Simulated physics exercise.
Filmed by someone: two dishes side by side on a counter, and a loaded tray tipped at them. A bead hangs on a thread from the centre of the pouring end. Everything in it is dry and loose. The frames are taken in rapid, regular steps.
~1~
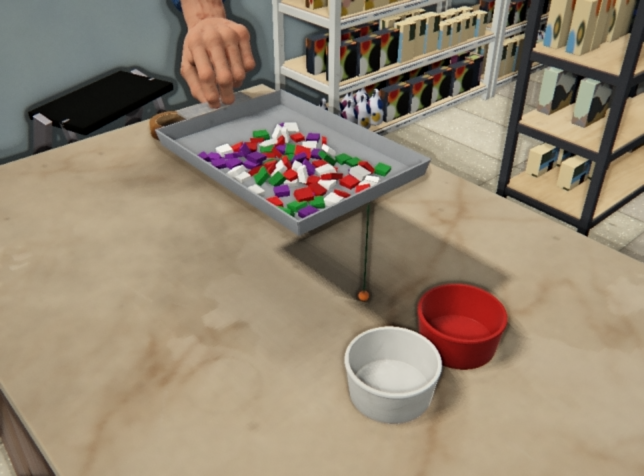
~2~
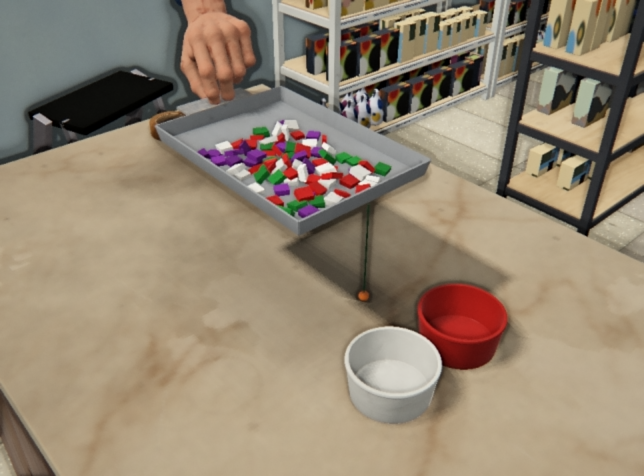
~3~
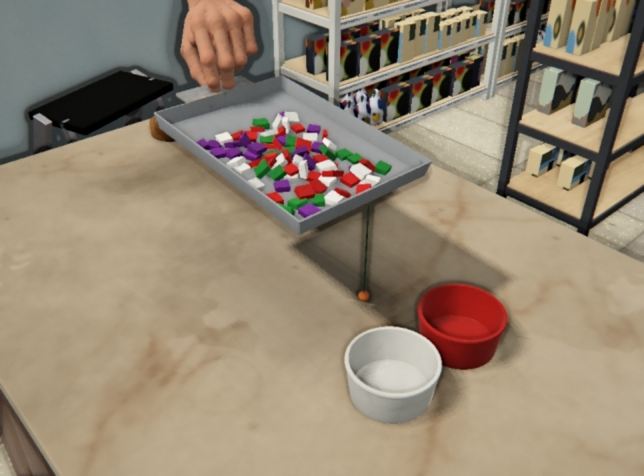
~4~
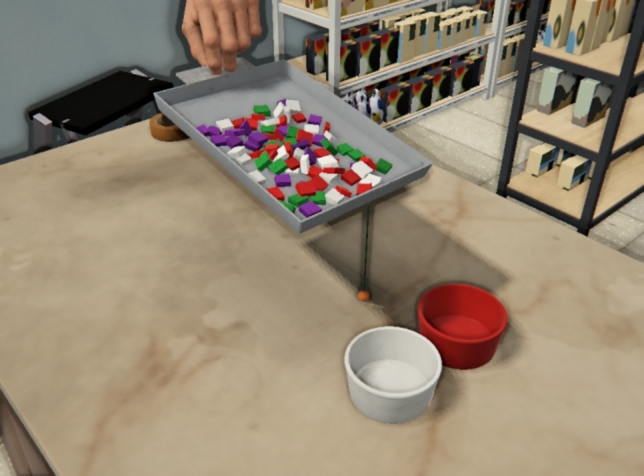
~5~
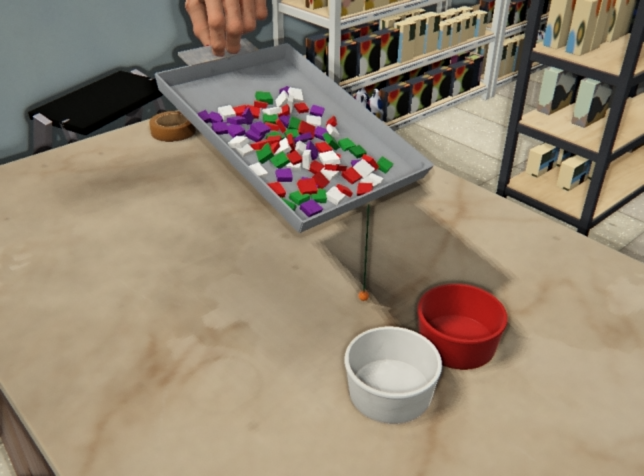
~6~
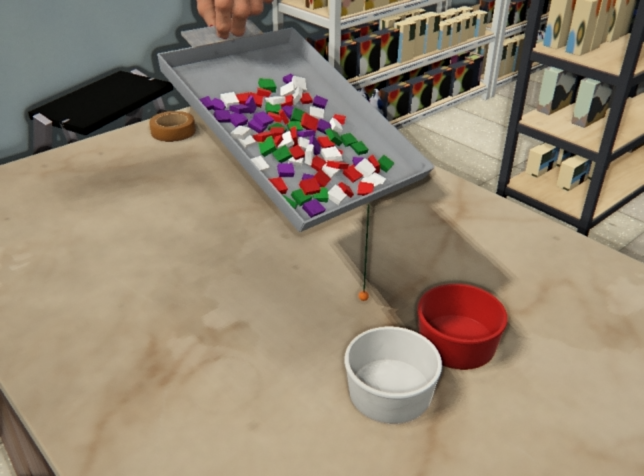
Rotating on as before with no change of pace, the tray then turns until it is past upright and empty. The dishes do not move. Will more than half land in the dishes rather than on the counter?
I expect the dishes to end up with the bulk of the load.
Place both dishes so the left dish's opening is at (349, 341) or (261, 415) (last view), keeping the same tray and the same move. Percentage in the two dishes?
Near 60 % and 20 %.
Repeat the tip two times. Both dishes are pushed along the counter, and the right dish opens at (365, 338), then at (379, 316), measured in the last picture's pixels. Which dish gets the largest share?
Well, the right-side one at the first spot and the right-side one at the second.
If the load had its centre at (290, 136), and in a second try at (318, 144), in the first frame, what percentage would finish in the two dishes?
The first start gives 60 percent and the second 50 percent.
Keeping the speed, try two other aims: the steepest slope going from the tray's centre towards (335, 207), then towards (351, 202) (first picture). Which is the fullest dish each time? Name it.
The first try favours the left of the two, the second the left of the two.
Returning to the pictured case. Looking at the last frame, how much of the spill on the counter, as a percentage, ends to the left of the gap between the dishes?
It amounts to some 80 percent.
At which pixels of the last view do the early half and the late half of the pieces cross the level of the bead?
First half (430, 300); second half (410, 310).
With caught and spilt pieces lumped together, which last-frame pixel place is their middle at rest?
Roughly at (437, 348), give or take.
Soon after the last picture, tray tipped steeply; all on the tray.
A little later, tray tipped past a quarter turn; about half on the tray; a small part in the left dish; about a quarter in the right dish; a stray few outside both; about a quarter in the air.
Later still, tray tipped past a quarter turn; about a third in the left dish; about half in the right dish; about a quarter outside both.
At rest, tray tipped past a quarter turn; about a third in the left dish; about half in the right dish; about a quarter outside both.
